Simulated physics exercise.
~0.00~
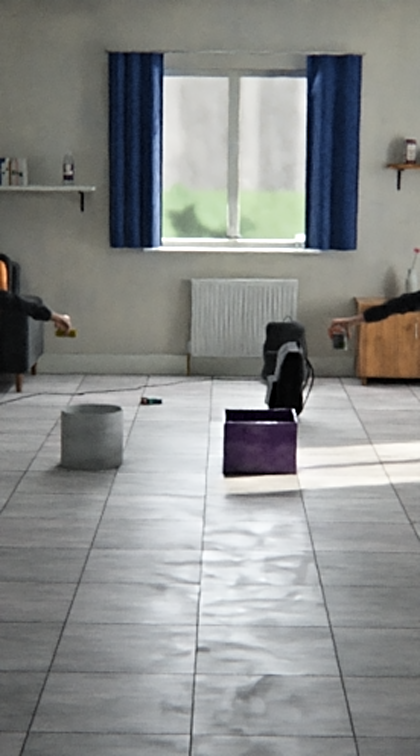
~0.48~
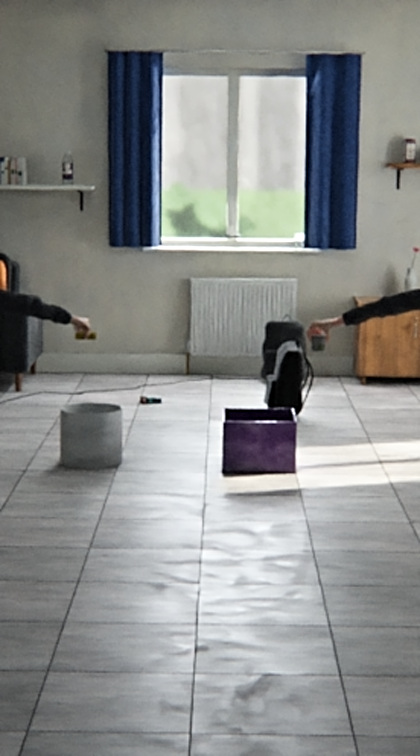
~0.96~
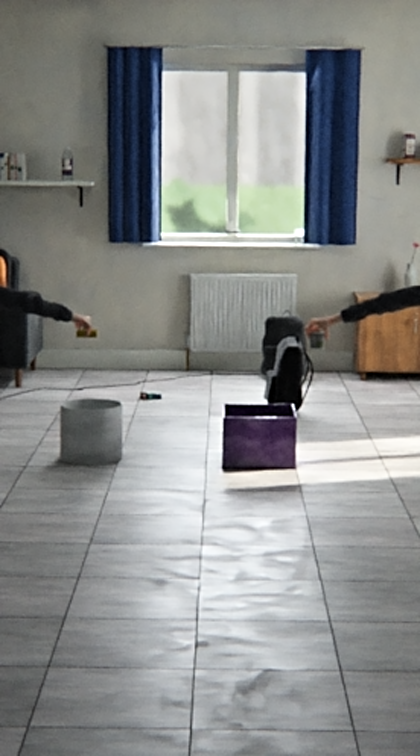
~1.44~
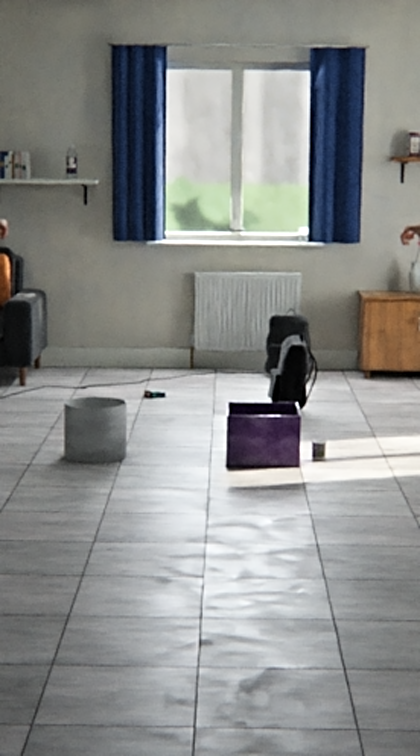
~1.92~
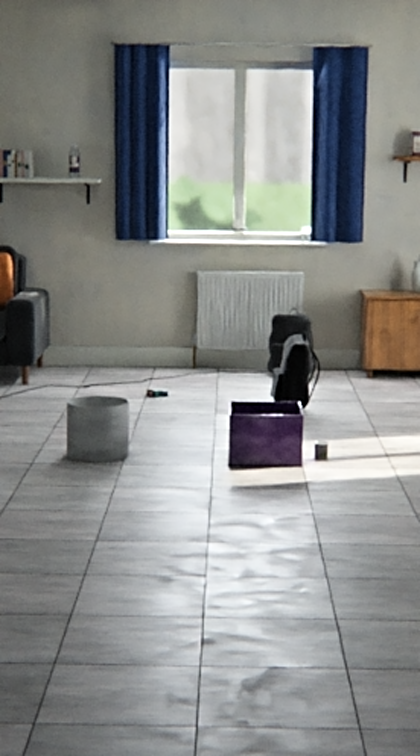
To begin with, two outstretched arms reach in from opposite sides of a tiled room, the left hand holding a yellow sponge and the right hand a grey tin, with a grey bucket and a purple basket on the floor below. The hands move inward, bringing the sponge toward the bucket and the tin toward the basket, and then pause. Next, both hands let go and the arms draw back out of view. The sponge drops into the bucket and is hidden inside. The tin misses the basket and ends up on the floor just to its right.
